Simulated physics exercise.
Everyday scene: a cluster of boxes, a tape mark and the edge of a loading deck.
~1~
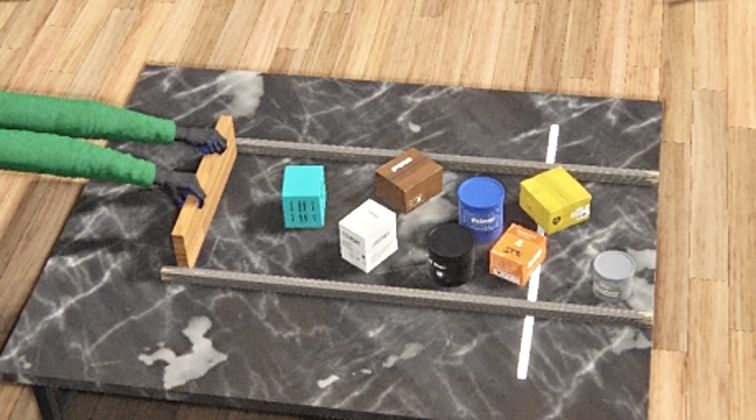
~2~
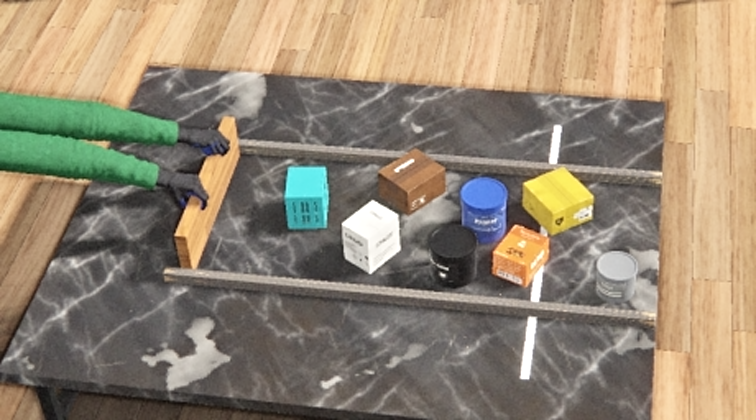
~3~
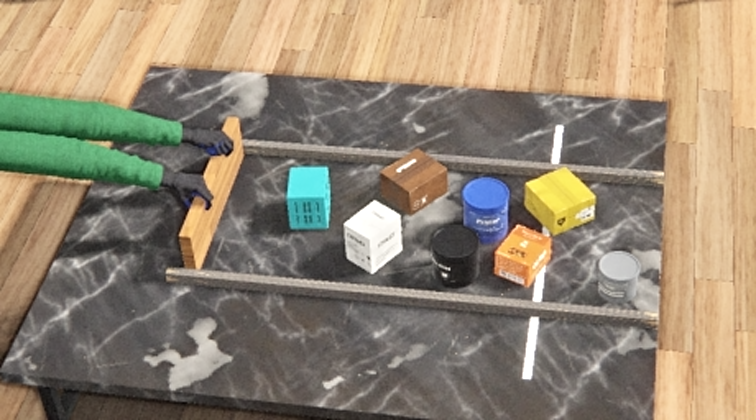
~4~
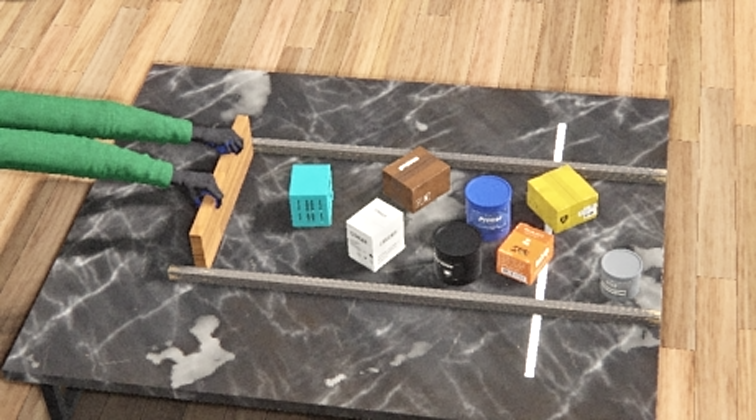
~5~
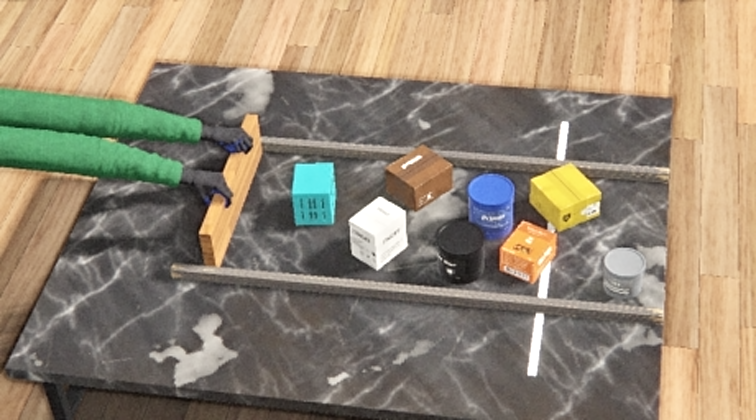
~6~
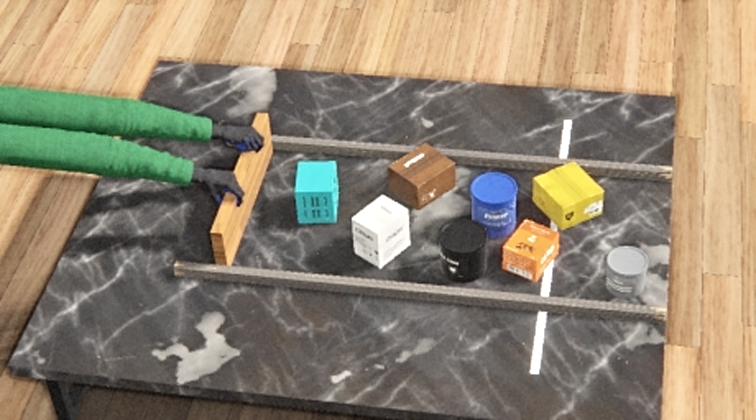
Two green-sleeved arms in dark gloves hold a wooden plank upright at the left of a black marbled tabletop on a wood floor, seen from above at an angle. Between two rails sit teal, white, brown, orange and yellow boxes and black, blue and grey pails, near a white tape line on the right. The hands push the plank slowly rightward, not touching the boxes, while the view drifts slightly.
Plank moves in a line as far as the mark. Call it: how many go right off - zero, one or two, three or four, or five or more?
Zero go off.
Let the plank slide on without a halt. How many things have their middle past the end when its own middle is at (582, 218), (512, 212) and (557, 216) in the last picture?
Place by place: 1, 0 and 0.
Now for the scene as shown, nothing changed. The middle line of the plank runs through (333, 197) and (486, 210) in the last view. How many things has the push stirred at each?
In order, the tallies are 1 and 7.
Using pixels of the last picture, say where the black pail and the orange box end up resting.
The black pail ends up near (600, 276), and the orange box near (627, 250).
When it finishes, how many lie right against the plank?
Well, it touches 3.
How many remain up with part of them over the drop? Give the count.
0.
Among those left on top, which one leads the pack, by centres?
Grey pail - nearest.
Soon after, none off yet; grey pail at rest near (626, 272); yellow parcel at rest near (568, 196); orange box at rest near (531, 250).
Then, none off yet; grey pail at rest near (626, 272); yellow parcel moved a little near (583, 193); orange box moved about its own width near (568, 250).
At rest, the number that fall off is zero.
